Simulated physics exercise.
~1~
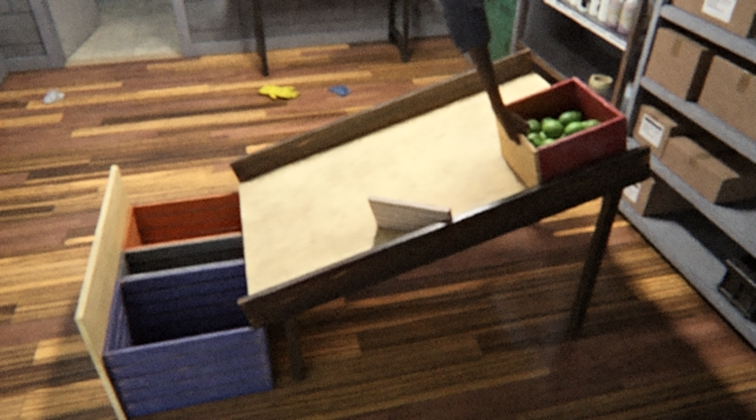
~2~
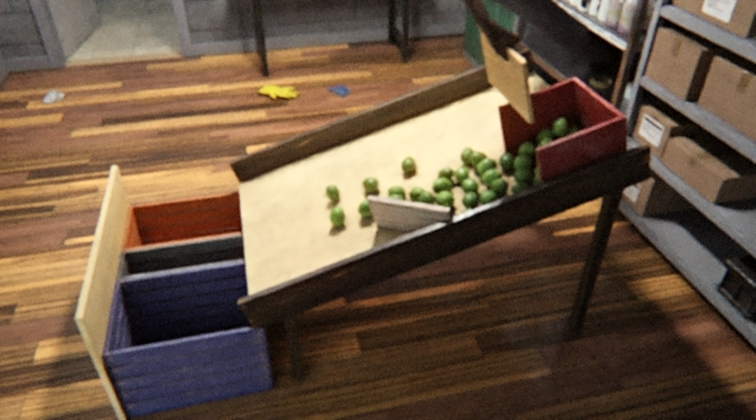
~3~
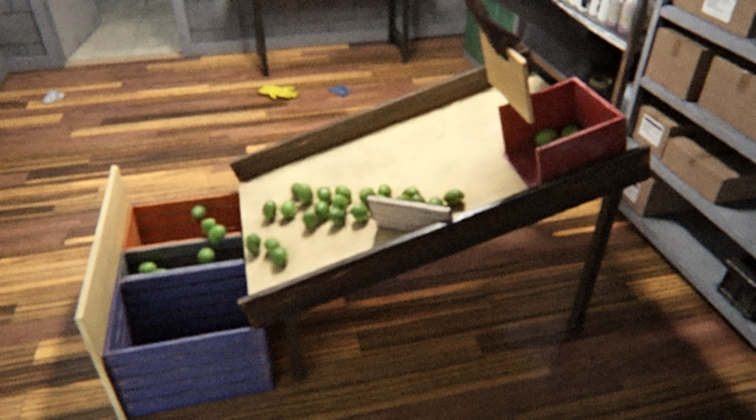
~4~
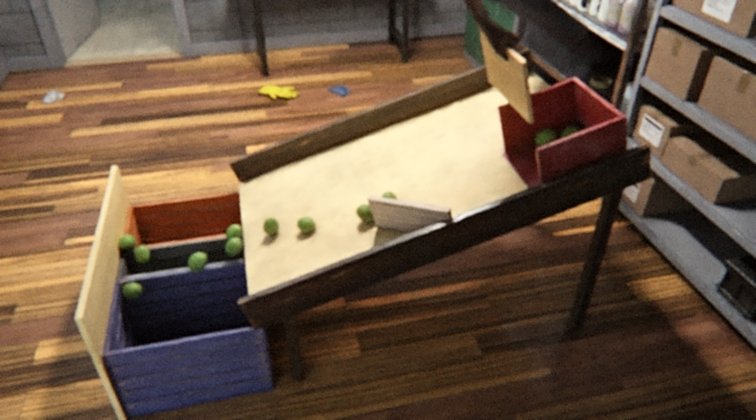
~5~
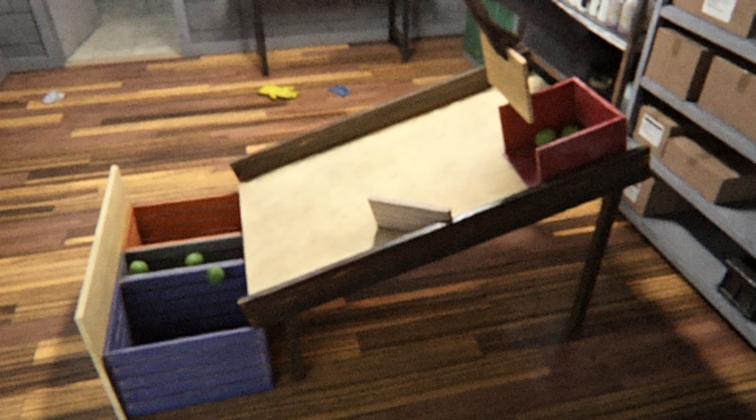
Limes poured from a red box when its gate was lifted, rolled left down a sloping table past a small angled board, and dropped into the bins below, most landing in the middle grey one, while a few stayed in the red box.
